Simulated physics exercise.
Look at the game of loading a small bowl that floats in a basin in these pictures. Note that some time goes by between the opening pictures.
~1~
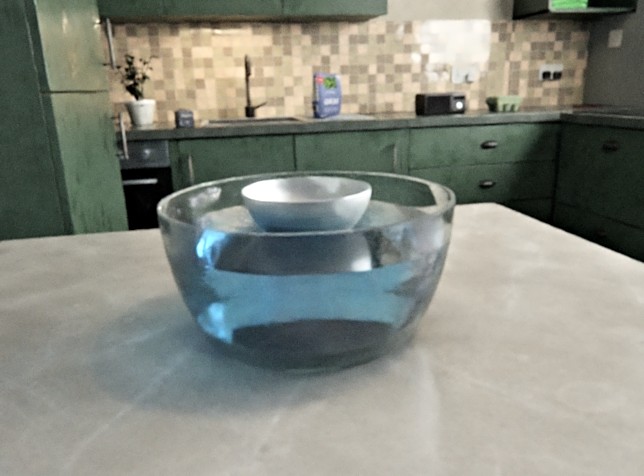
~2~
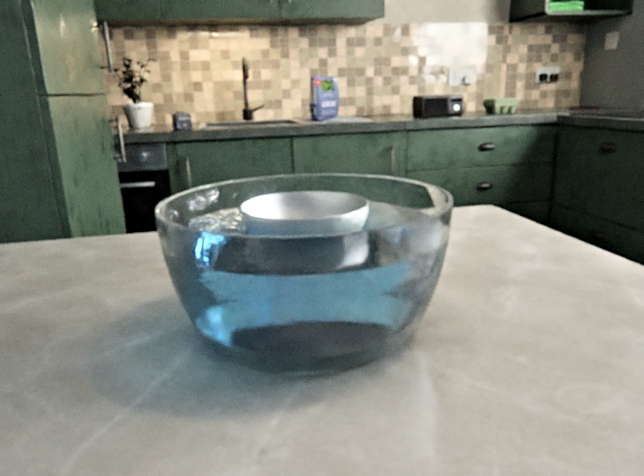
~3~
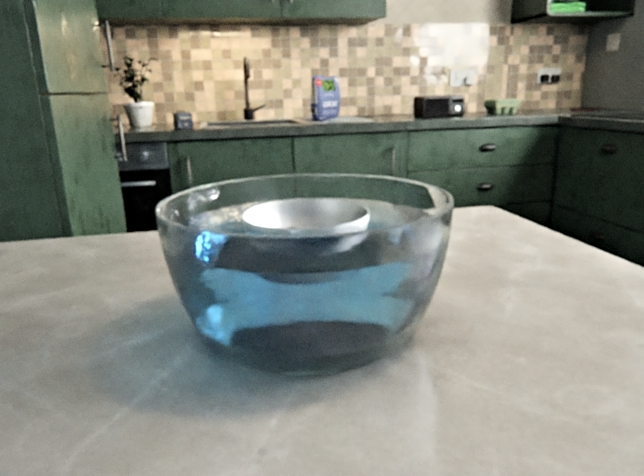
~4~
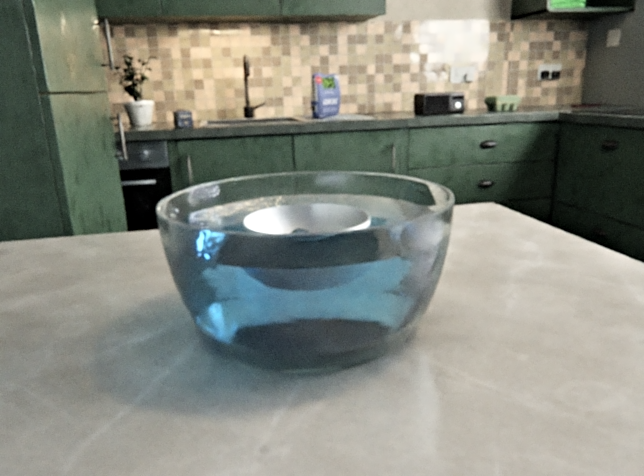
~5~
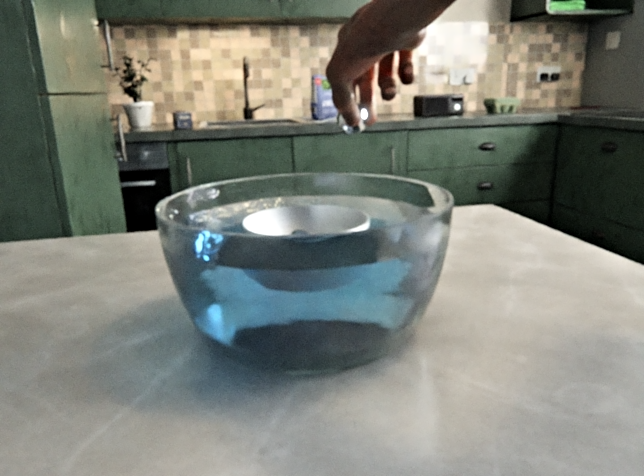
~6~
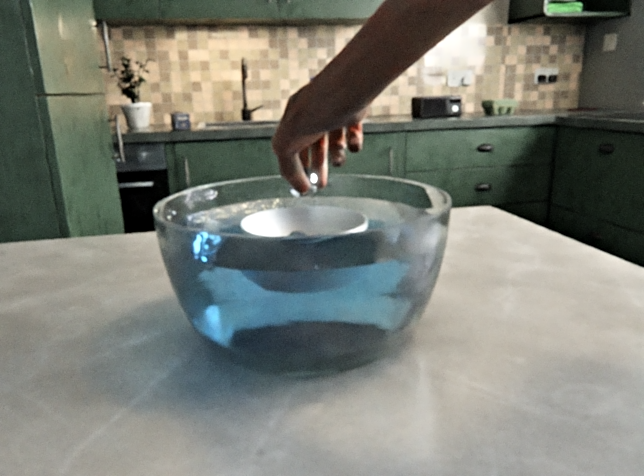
Small bowl floating in a glass basin of water, sitting lower by stages, as a hand reaches in from above, lowering toward it.
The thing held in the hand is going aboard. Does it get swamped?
Yes.
Next, the steel ball is in and the small bowl dips.
After that, water pours in over its edge.
Finally, the small bowl lies on the bottom with its load.
